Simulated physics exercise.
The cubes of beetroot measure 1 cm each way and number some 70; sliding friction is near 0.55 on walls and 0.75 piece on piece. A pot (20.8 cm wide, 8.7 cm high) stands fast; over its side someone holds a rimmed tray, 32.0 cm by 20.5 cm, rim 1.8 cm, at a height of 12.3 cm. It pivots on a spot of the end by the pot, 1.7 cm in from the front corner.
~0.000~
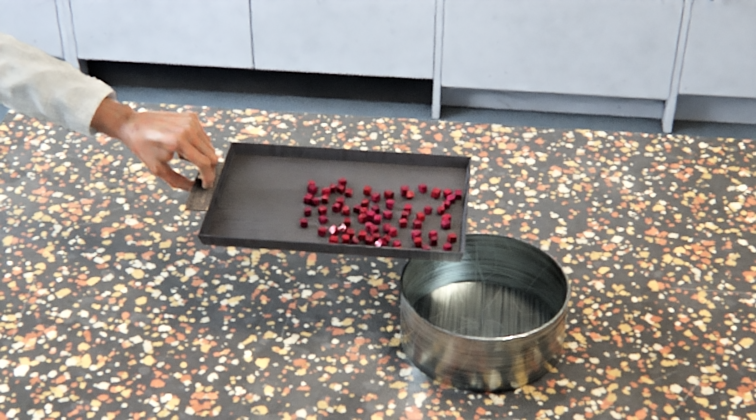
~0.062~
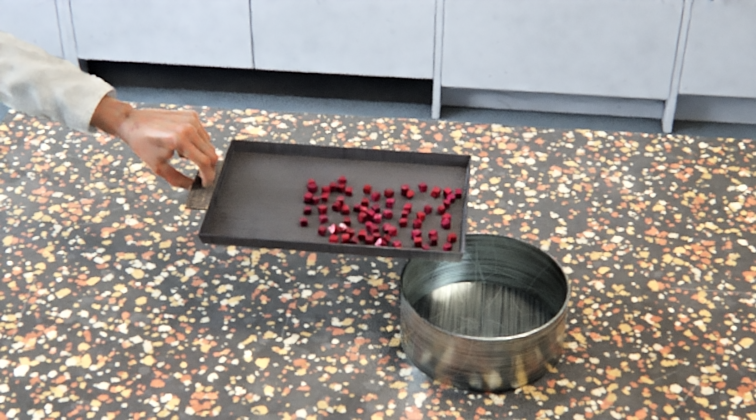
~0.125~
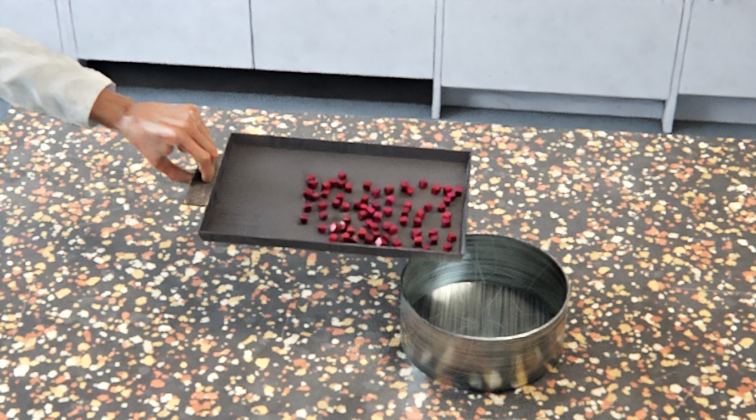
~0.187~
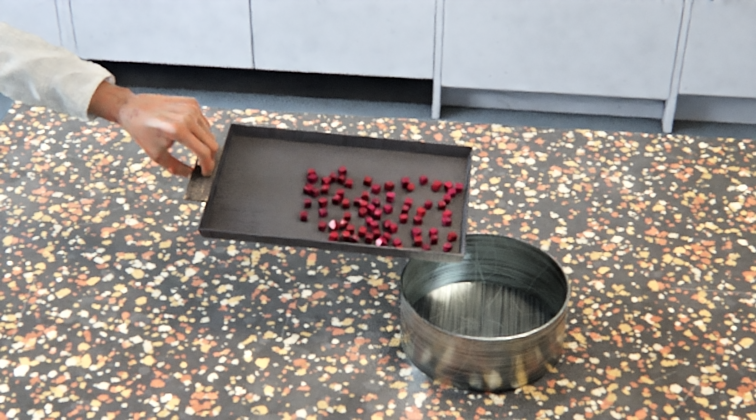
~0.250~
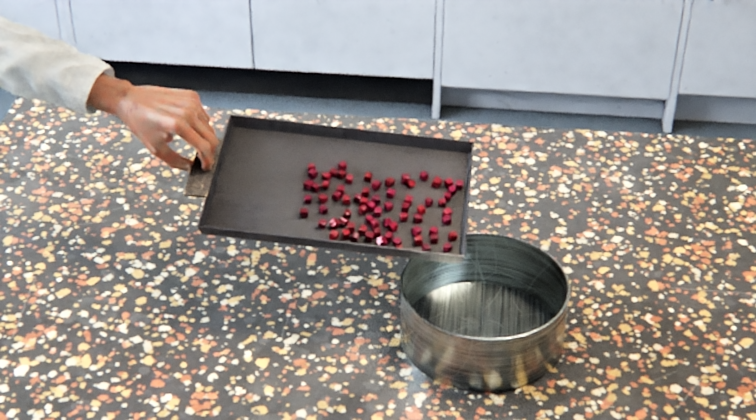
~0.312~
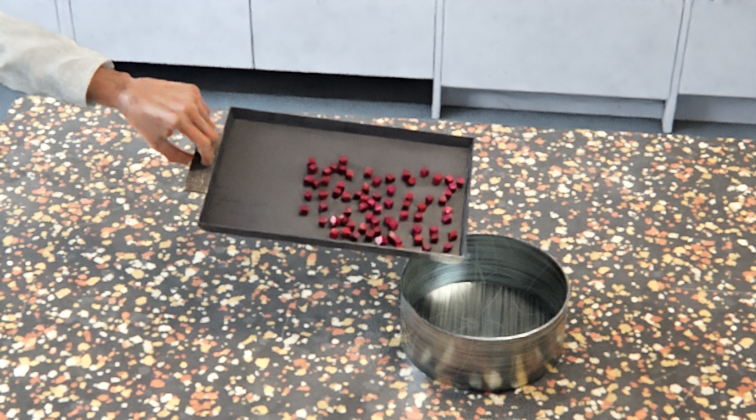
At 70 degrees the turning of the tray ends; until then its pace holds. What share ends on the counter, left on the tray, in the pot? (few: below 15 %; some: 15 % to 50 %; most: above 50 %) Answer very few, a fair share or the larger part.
Counter: Very few, tray: The larger part, pot: Very few.
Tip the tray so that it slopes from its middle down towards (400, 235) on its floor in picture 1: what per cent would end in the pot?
Some 20 per cent.
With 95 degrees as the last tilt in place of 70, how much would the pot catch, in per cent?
It would be near 80 per cent.
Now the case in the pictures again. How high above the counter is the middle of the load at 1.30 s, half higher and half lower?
Some 16 cm.
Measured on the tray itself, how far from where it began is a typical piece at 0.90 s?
About 4 cm.
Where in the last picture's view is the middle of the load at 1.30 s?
Around (406, 237).
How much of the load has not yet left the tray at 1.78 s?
Roughly 90 per cent.
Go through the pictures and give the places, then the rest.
Tray tilt 0 degrees, front corners at (202, 233) and (460, 250); middle of the pieces at (378, 220); pot at (485, 283), in the first picture.
Tray tilt 1 degrees, front corners at (202, 232) and (460, 251); middle of the pieces at (378, 219), in the second picture.
Tray tilt 3 degrees, front corners at (202, 229) and (461, 251), lowest corner right front; middle of the pieces at (378, 217), in the third picture.
Tray tilt 6 degrees, front corners at (202, 226) and (461, 252), lowest corner right front; middle of the pieces at (378, 214), in the fourth picture.
Tray tilt 9 degrees, front corners at (202, 223) and (461, 253), lowest corner right front; middle of the pieces at (378, 212), in the fifth picture.
Tray tilt 12 degrees, front corners at (202, 221) and (461, 254), lowest corner right front; middle of the pieces at (379, 210); pot at (485, 283). Its pace works out near 45 degrees a second, in the sixth picture.
After 0.90 s, tilt 39 degrees; the tray holds 100 %, the pot 0 %.
After 1.30 s, tilt 58 degrees; the tray holds 90 %, the pot 0 %.
After 1.78 s, tilt 70 degrees; the tray holds 90 %, the pot 5 %.
In the end, at 2.7 s, counter 5 %, tray 90 %, pot 5 %.
